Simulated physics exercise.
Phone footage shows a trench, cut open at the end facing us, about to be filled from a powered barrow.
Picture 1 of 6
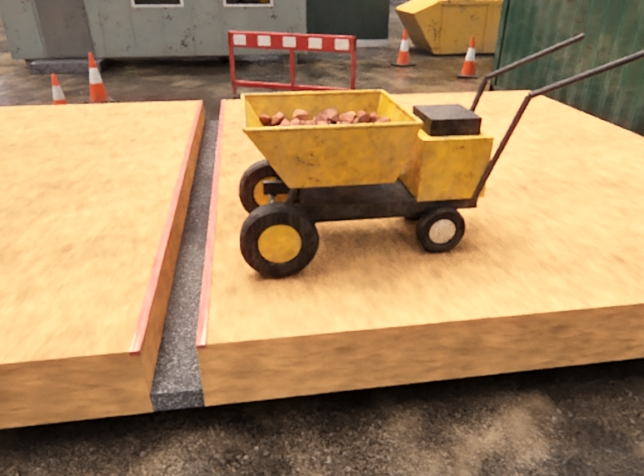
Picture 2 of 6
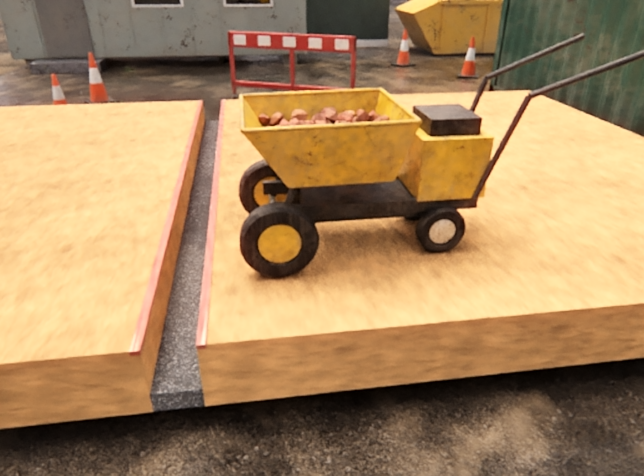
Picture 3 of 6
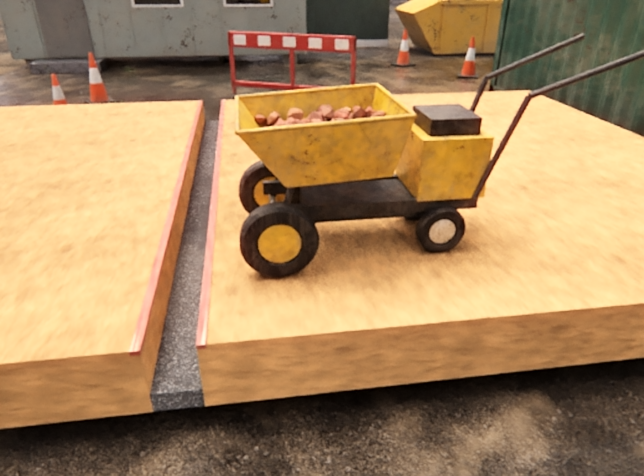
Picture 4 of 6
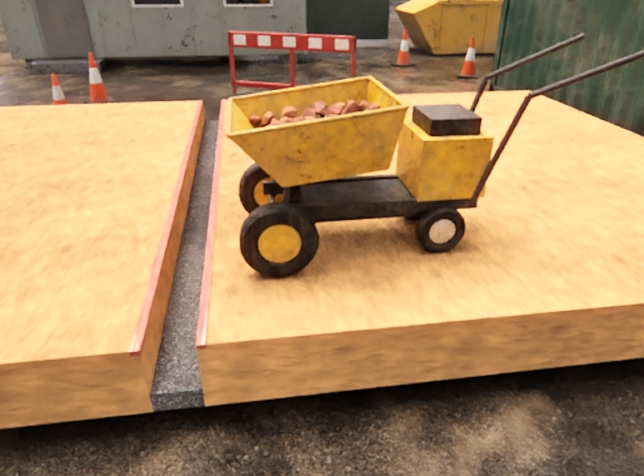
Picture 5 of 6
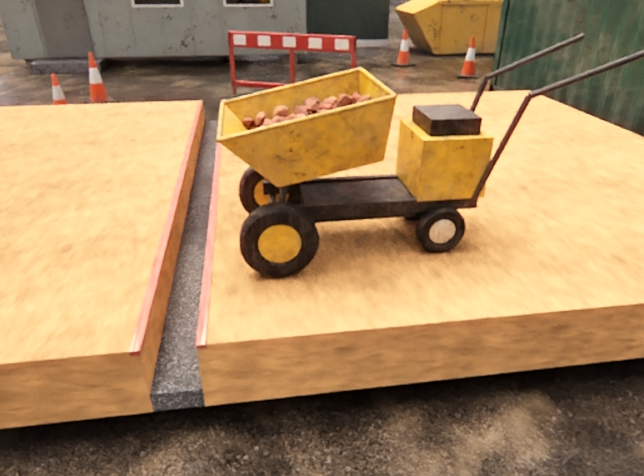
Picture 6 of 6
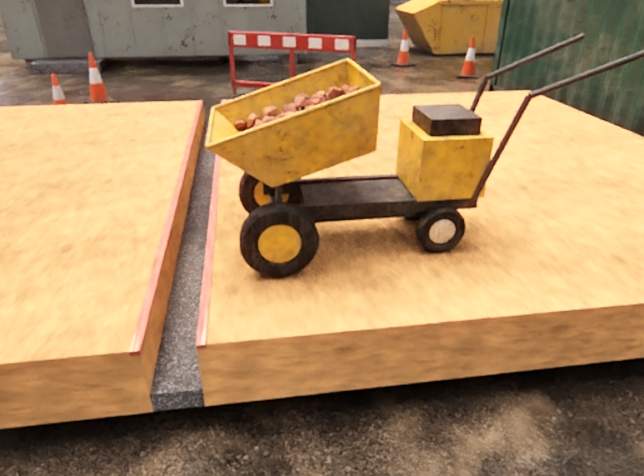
On an outdoor work yard, seen from slightly above and to the side, two pale wooden-looking slabs lie either side of a narrow grey trench. A yellow powered barrow with black wheels and long handles stands on the right slab, its skip holding reddish rubble, with cones and a red-and-white barrier behind. The skip slides left and tilts gradually, its left end lower, while the barrow's wheels and camera stay still.
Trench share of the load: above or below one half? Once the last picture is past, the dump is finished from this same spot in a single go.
Below.
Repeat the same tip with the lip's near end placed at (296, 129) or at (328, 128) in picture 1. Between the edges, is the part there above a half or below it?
The first try: Most of it. The second: Over half.
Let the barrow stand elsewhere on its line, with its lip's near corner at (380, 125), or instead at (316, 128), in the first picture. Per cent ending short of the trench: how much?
In turn 70 and 10 in a hundred.
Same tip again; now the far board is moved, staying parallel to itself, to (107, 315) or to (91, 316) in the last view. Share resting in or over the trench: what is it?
Roughly 80 percent first and 100 percent second.
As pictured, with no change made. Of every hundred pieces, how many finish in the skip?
Roughly 10 per cent of the load.
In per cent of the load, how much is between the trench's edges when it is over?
Roughly 25 %.
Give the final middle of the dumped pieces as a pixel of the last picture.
Near pixel (141, 249).
Soon after the last picture, skip tipped steeply; all in the skip.
A little later, skip tipped right over; nearly all in the skip; a small part beyond it; a stray few falling.
Later still, skip tipped right over; about a quarter in the skip; a small part in or heaped over the trench; about two thirds beyond it.
By the end, skip tipped right over; a small part in the skip; about a quarter in or heaped over the trench; about two thirds beyond it.
